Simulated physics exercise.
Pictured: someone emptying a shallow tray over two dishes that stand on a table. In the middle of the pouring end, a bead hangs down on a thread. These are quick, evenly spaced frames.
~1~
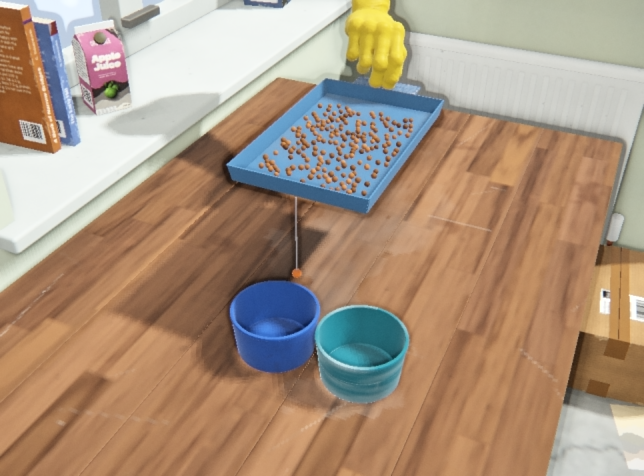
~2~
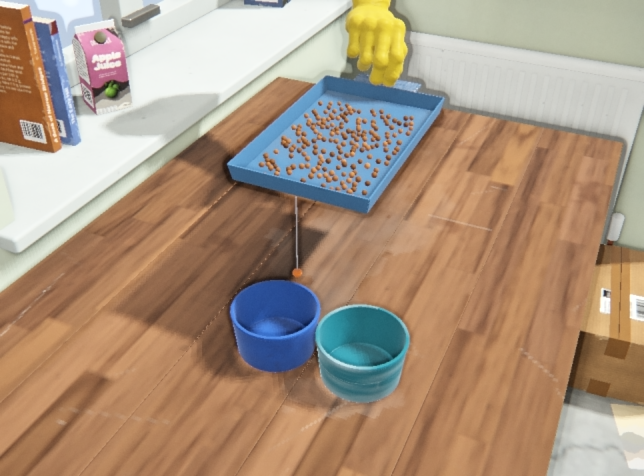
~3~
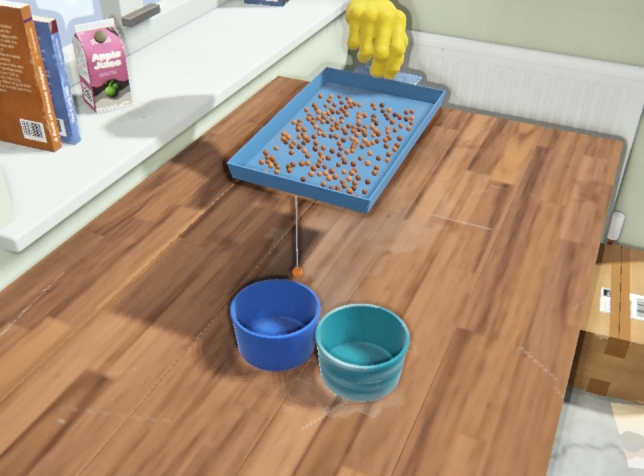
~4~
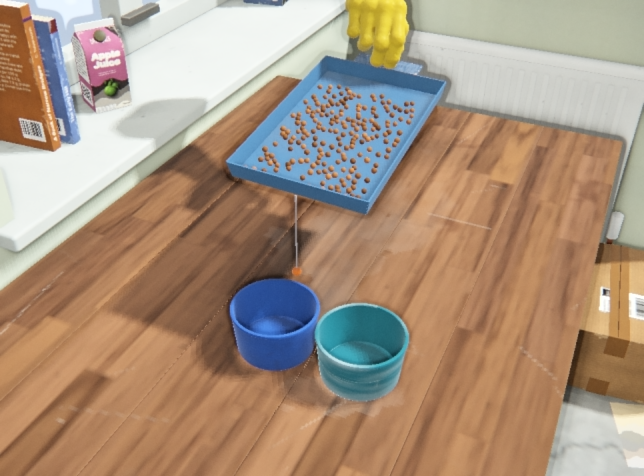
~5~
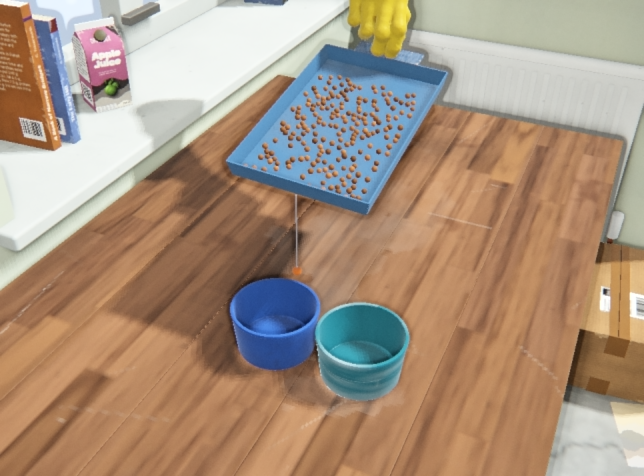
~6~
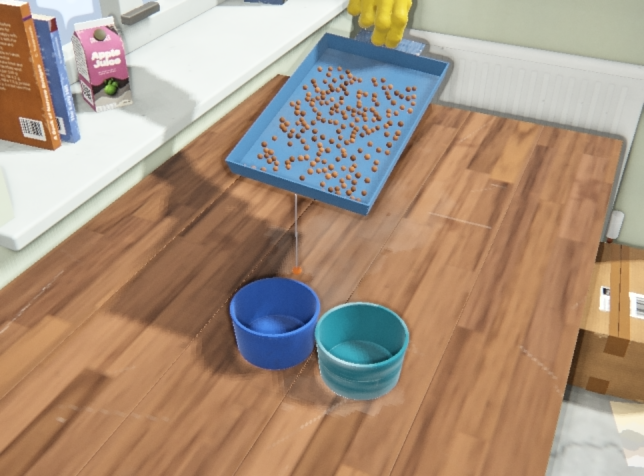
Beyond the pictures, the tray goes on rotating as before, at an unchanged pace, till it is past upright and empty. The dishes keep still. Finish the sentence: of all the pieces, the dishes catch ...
... most of them.
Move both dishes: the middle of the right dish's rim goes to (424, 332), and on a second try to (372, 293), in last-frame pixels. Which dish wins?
Taking the places in turn, it's the left side and then the right side.
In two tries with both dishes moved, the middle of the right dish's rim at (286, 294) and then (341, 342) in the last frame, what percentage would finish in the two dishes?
Roughly 10% the first time and 30% the second time.
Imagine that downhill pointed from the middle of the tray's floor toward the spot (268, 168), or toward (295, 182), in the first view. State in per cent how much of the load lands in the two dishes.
0 % and 50 %.
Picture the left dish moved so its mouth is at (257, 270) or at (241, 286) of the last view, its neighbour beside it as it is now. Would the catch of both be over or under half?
Placing 1: A majority of it. Placing 2: A majority of it.
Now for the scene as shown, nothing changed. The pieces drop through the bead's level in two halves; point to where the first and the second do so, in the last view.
Early half (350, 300), late half (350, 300).
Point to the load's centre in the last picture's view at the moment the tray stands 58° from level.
Somewhere about pixel (336, 188).
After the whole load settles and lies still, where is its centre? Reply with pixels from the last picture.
At about (357, 361), give or take.
Soon after the last picture, tray tipped steeply; nearly all on the tray; a stray few in the right dish; a stray few in the air.
A little later, tray tipped right over; about half on the tray; a small part in the right dish; a stray few in the left dish; a stray few outside both; about a third in the air.
Later still, tray tipped past a quarter turn; about two thirds in the right dish; a small part in the left dish; about a quarter outside both.
By the end, tray tipped past a quarter turn; about two thirds in the right dish; a small part in the left dish; about a quarter outside both.
